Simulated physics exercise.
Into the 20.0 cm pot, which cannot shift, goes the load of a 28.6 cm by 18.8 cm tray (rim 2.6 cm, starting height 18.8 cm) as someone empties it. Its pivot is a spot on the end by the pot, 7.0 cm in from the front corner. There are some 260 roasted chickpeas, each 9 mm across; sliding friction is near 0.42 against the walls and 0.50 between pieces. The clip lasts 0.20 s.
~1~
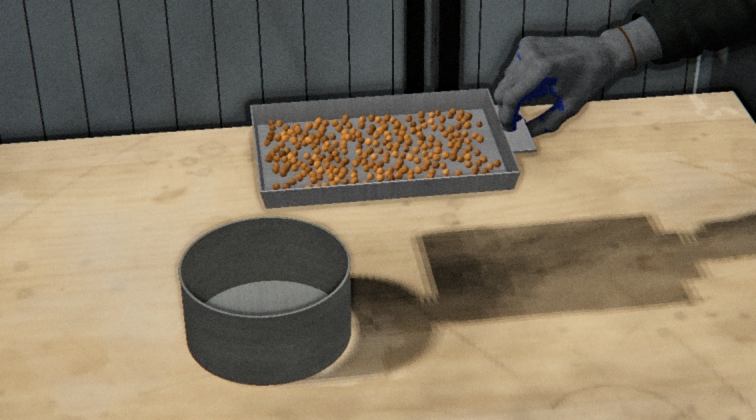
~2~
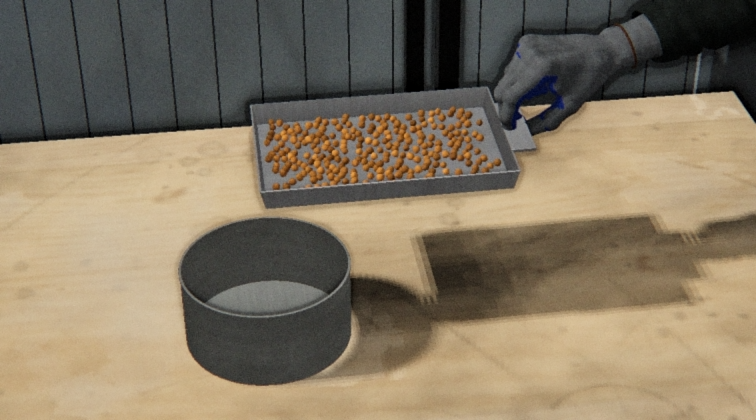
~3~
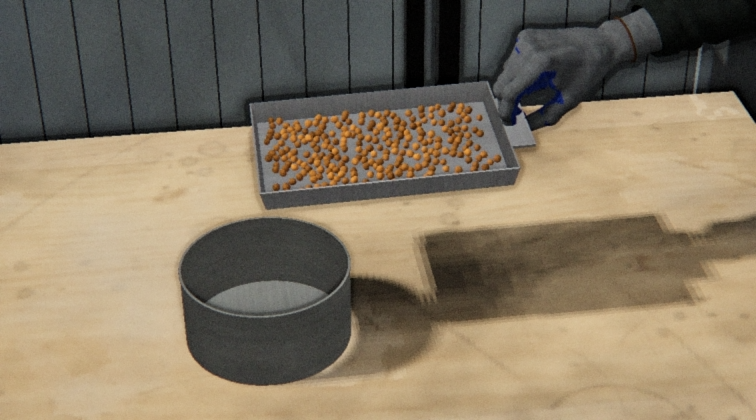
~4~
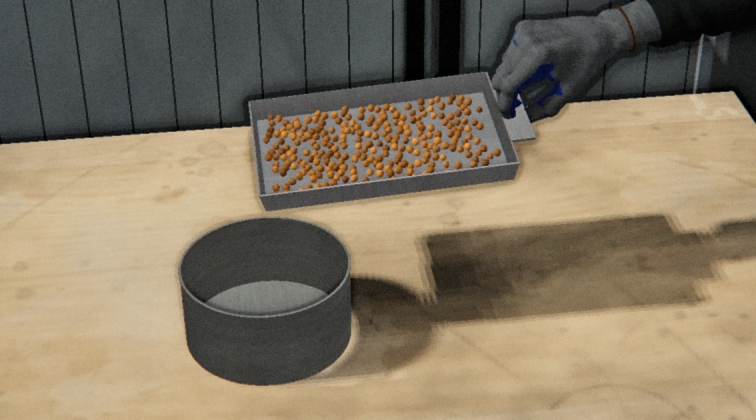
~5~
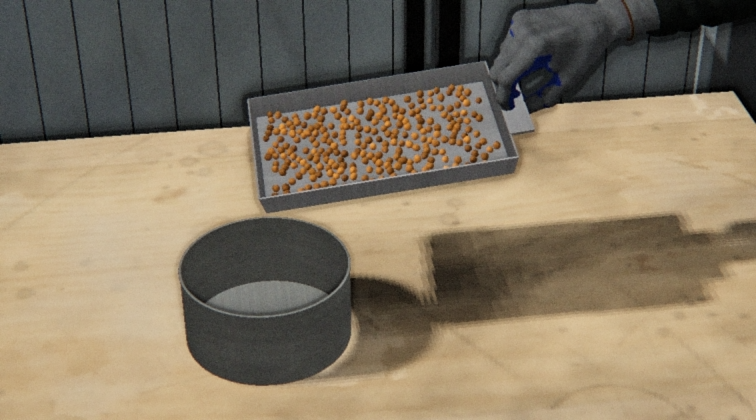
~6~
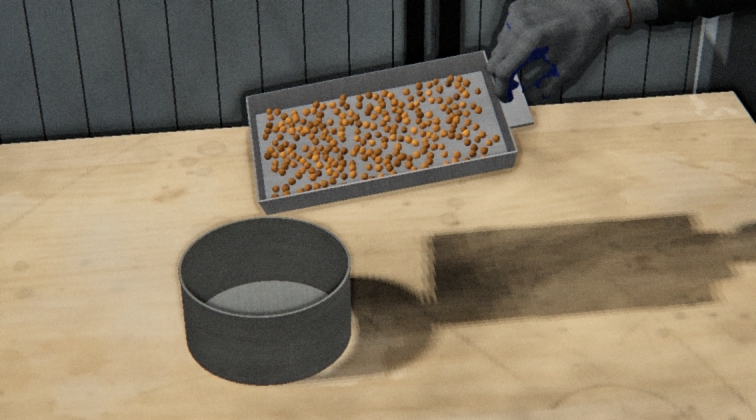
On a pale wooden tabletop before a dark grey panelled wall, the view looks down at an angle from the front and stays still. A grey-gloved hand with blue patches, at upper right, holds a shallow grey tray scattered with small orange-brown balls above an empty dark round pot at lower left. The hand slowly raises the tray's right end, tilting it gently leftward, while the balls stay spread across it.
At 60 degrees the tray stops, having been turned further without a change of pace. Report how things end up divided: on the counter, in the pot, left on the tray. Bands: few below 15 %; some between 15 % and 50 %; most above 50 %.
Counter: Few; pot: Few; tray: Most.
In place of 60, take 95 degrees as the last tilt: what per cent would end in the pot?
That would be around 95 percent.
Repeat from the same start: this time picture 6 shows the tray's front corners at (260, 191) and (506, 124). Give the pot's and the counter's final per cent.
Final per cent - pot 10, counter 5.
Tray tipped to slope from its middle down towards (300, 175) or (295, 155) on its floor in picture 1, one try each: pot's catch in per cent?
Some 5 and 0 per cent.
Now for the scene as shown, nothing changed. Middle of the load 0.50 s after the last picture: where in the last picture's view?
I reckon close to (316, 154).
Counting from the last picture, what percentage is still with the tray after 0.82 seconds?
95%, roughly.
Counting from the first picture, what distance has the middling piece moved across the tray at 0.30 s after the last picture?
Around 4 centimetres.
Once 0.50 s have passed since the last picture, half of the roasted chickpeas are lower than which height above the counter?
About 24 centimetres.
Then, 0.30 s after the last picture, tilt 35 degrees; the tray holds 100 %, the pot 0 %.
Then, 0.50 s after the last picture, tilt 51 degrees; the tray holds 100 %, the pot 0 %.
Then, 0.82 s after the last picture, tilt 60 degrees; the tray holds 95 %, the pot 0 %.
In the end, counter 0 %, pot 5 %, tray 95 %.
